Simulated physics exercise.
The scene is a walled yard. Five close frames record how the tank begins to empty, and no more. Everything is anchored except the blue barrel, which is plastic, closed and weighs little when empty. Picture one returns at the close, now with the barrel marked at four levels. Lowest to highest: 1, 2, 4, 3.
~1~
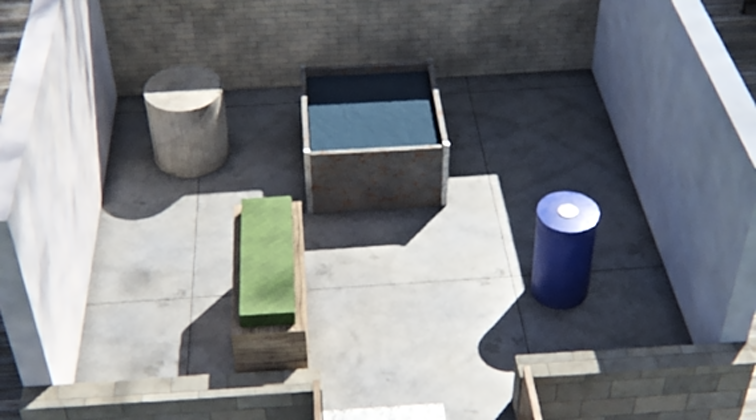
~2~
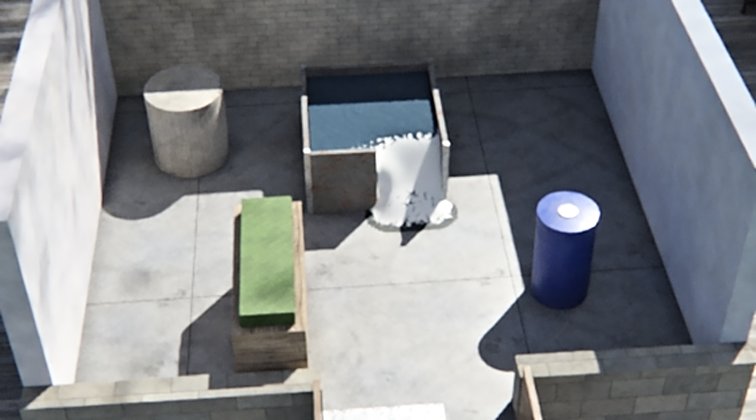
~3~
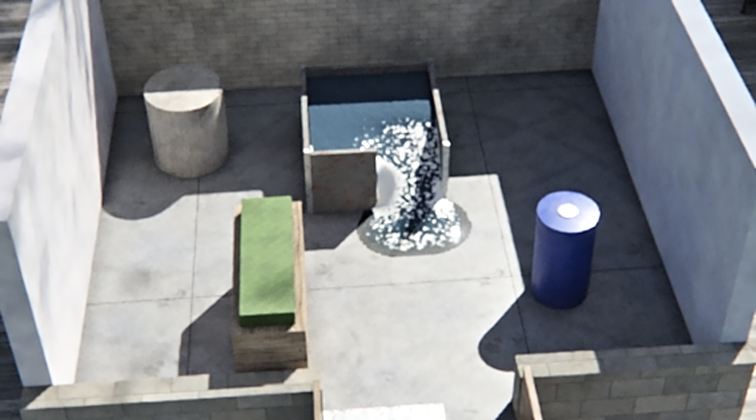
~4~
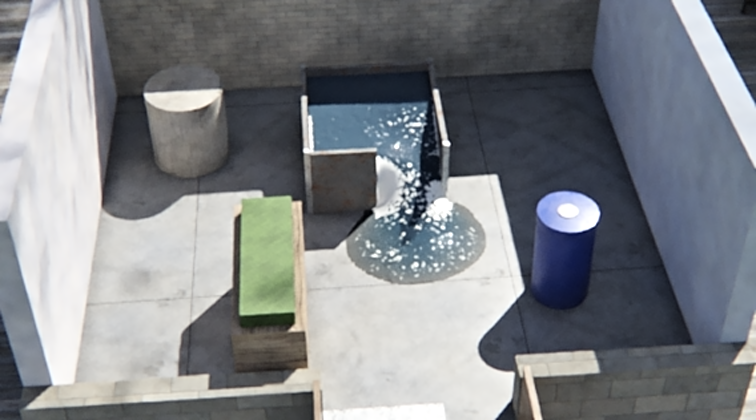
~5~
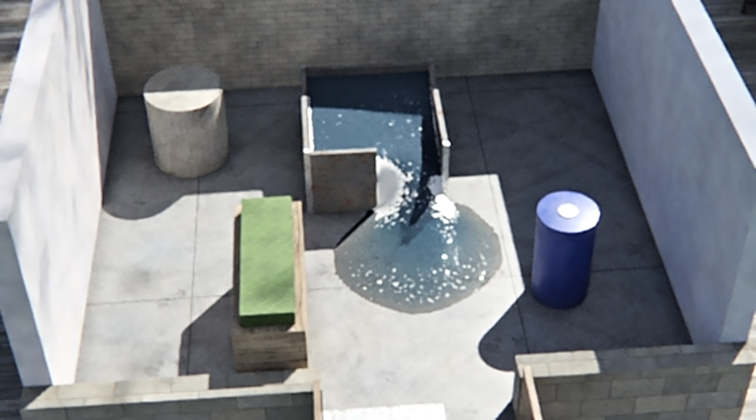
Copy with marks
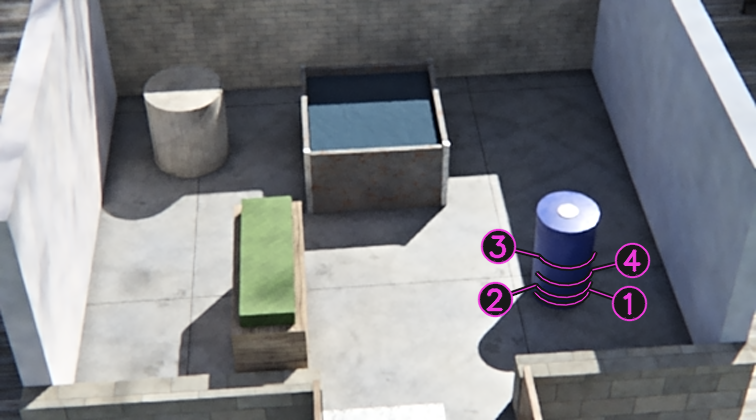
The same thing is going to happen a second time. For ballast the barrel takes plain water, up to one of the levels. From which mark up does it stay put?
Mark 2.
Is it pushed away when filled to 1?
Yes, it does.
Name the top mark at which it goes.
1.
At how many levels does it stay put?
Three.
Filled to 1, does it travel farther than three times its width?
No, less.
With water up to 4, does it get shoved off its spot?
No.
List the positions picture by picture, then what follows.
The first frame shows lid of the blue barrel at (569, 212); tank full, its middle at (371, 112); open gate at (418, 366).
In the second frame, 1 % of the ground under water, its edge towards the barrel at (436, 217).
In the third frame, 3 % of the ground under water, its edge towards the barrel at (458, 230).
In the fourth frame, 5 % of the ground under water, its edge towards the barrel at (463, 258).
The fifth frame shows lid of the blue barrel at (569, 212); 8 % of the ground under water, its edge towards the barrel at (491, 262).
In magenta, 1 at (566, 304); 2 at (567, 297); 3 at (570, 268); 4 at (568, 285); from the bottom up 1, 2, 4, 3.
With 1, it is pushed about its own width away.
With 2, it does not move.
With 3, it does not move.
With 4, it does not move.
